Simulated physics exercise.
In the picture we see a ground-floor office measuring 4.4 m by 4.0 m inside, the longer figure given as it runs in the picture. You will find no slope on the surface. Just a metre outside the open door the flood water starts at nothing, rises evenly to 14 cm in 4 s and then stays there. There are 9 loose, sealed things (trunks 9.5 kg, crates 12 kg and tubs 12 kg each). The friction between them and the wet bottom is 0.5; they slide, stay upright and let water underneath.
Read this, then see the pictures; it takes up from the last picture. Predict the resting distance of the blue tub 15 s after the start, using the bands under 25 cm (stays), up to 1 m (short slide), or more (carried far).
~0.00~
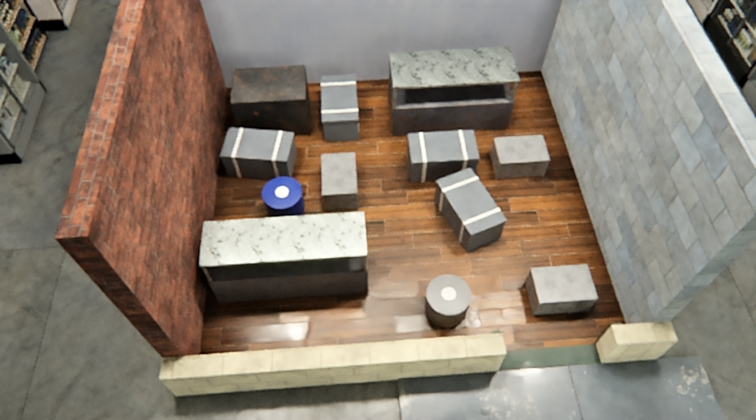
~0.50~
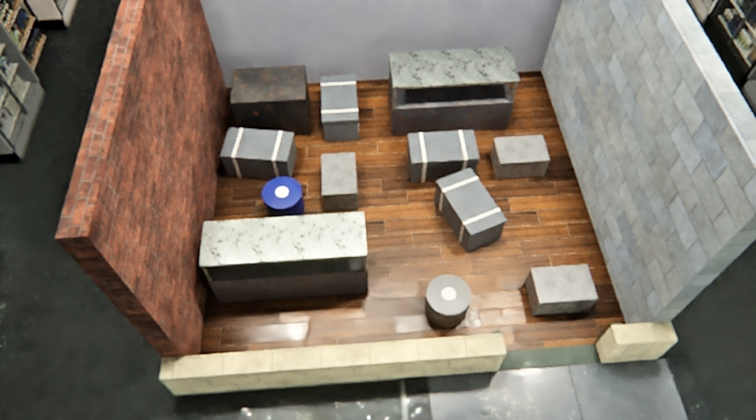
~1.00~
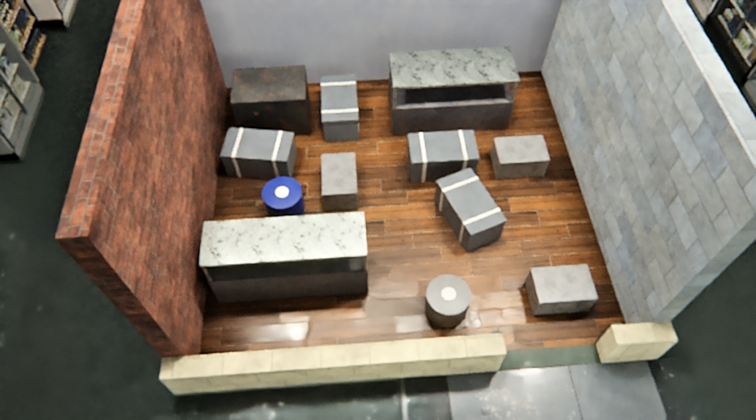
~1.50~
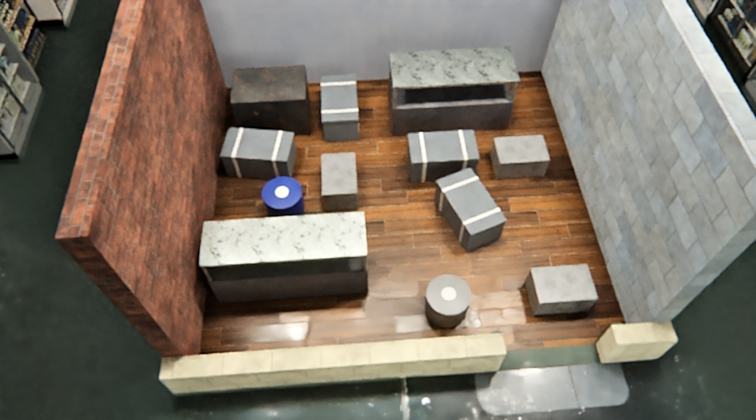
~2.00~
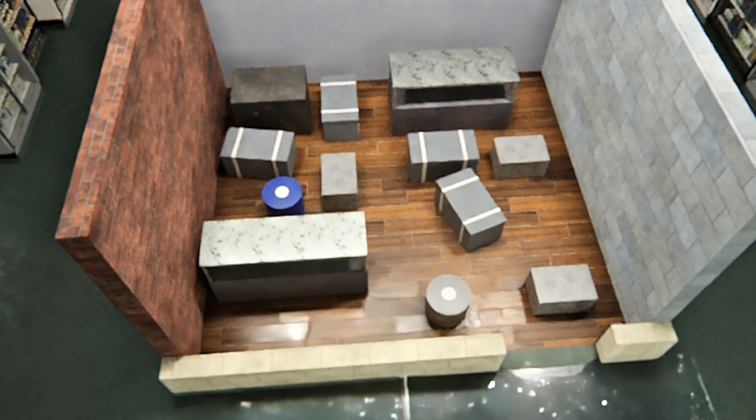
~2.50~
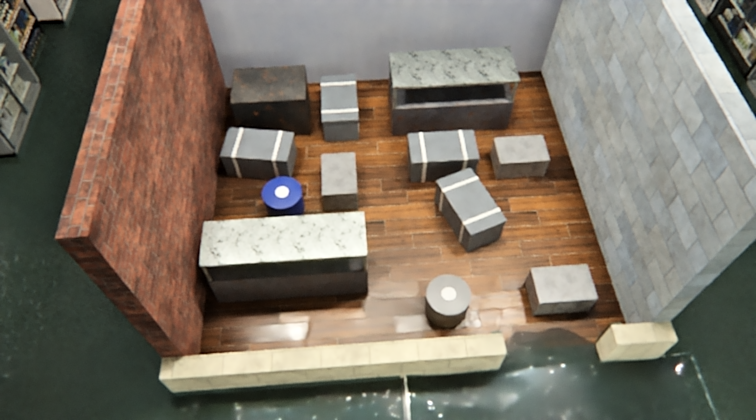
Stays.
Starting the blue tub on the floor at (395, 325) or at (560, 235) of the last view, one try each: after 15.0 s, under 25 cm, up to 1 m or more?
Respectively, it sits tight and ends up distant.
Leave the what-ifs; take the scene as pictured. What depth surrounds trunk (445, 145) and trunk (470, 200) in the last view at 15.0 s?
About 8 and 6 cm.
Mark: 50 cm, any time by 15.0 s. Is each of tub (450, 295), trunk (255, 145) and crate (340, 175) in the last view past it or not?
Below, below, below.
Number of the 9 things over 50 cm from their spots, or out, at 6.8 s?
I make it 1 by then.
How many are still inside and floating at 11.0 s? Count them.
Just then, the number is 6.
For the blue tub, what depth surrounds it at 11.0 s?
4 cm, roughly.
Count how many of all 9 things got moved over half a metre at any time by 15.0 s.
It works out to 4.
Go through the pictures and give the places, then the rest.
The first frame shows the blue tub at (282, 192) rests on the ground; 0.0 m2 under water; 0 of 9 have shifted.
The second frame shows the blue tub at (282, 192), on the bottom; water covers 0.0 m2; 0 of 9 have shifted.
The third frame shows the blue tub at (282, 192), on the bottom; water covers 0.0 m2; 0 of 9 have shifted.
The fourth frame shows the blue tub at (282, 192) rests on the ground; water covers 0.0 m2; 0 of 9 have shifted.
The fifth frame shows the blue tub at (282, 192) rests on the ground; water covers 0.0 m2; 0 of 9 have shifted.
The sixth frame shows the blue tub at (282, 192) rests on the ground; water covers 0.1 m2; 0 of 9 have shifted.
After 3.5 s the blue tub is near (282, 192), 0.0 m from its start, aground; 0 afloat.
After 6.8 s the blue tub is near (282, 192), 0.0 m from its start, aground; 2 afloat.
After 11.0 s the blue tub is near (282, 192), 0.0 m from its start, aground; 6 afloat.
After 15.0 s the blue tub is near (279, 195), 0.1 m from its start, afloat; 8 afloat.
